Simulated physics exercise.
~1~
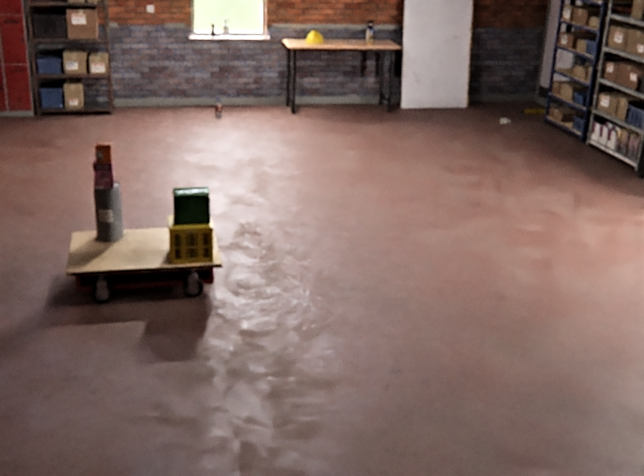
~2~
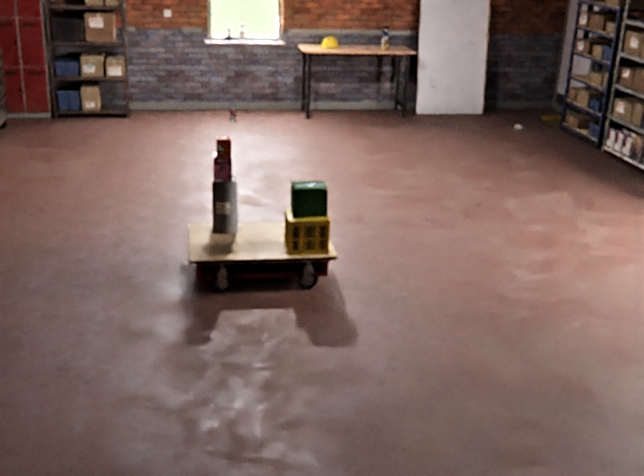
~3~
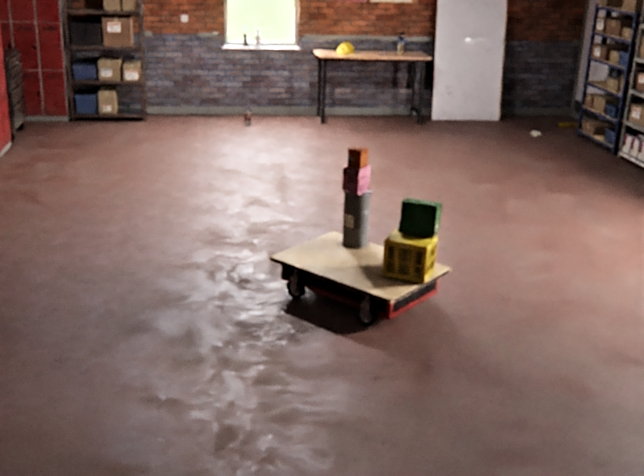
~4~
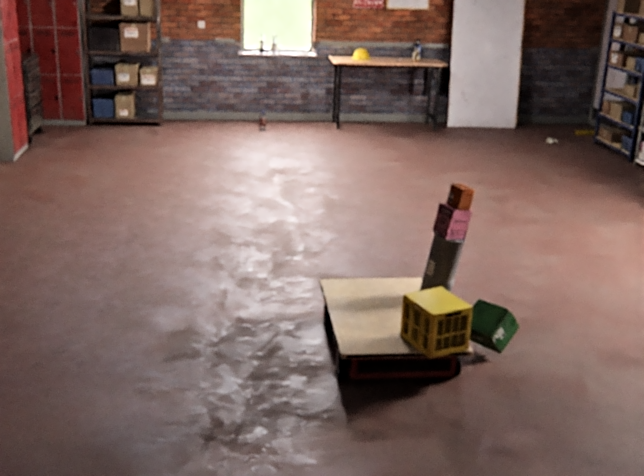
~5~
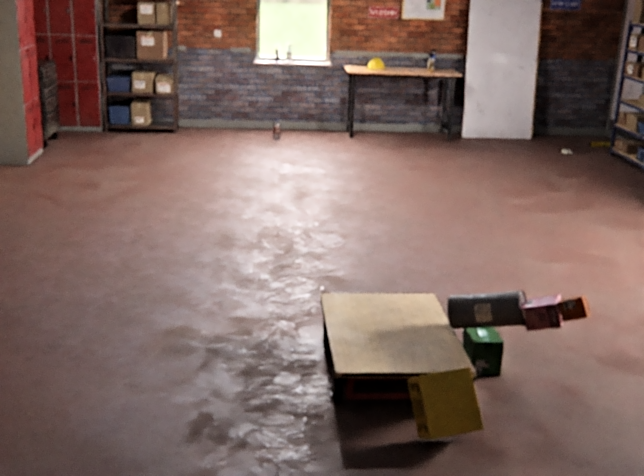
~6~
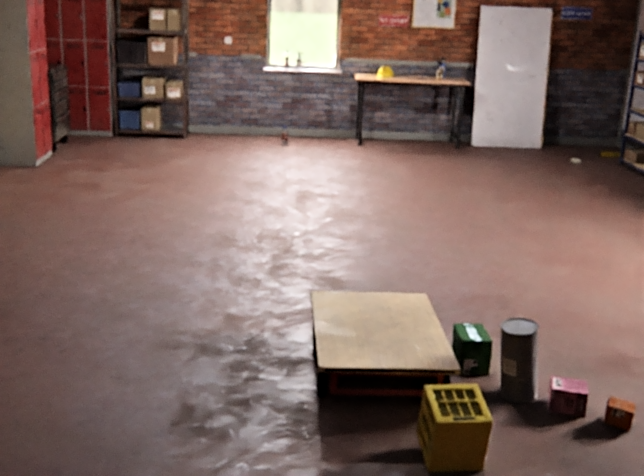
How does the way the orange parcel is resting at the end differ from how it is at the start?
At the start the orange parcel is upright on top of the pink box and grey canister. At the end it lies on its side on the floor, to the right of the cart.
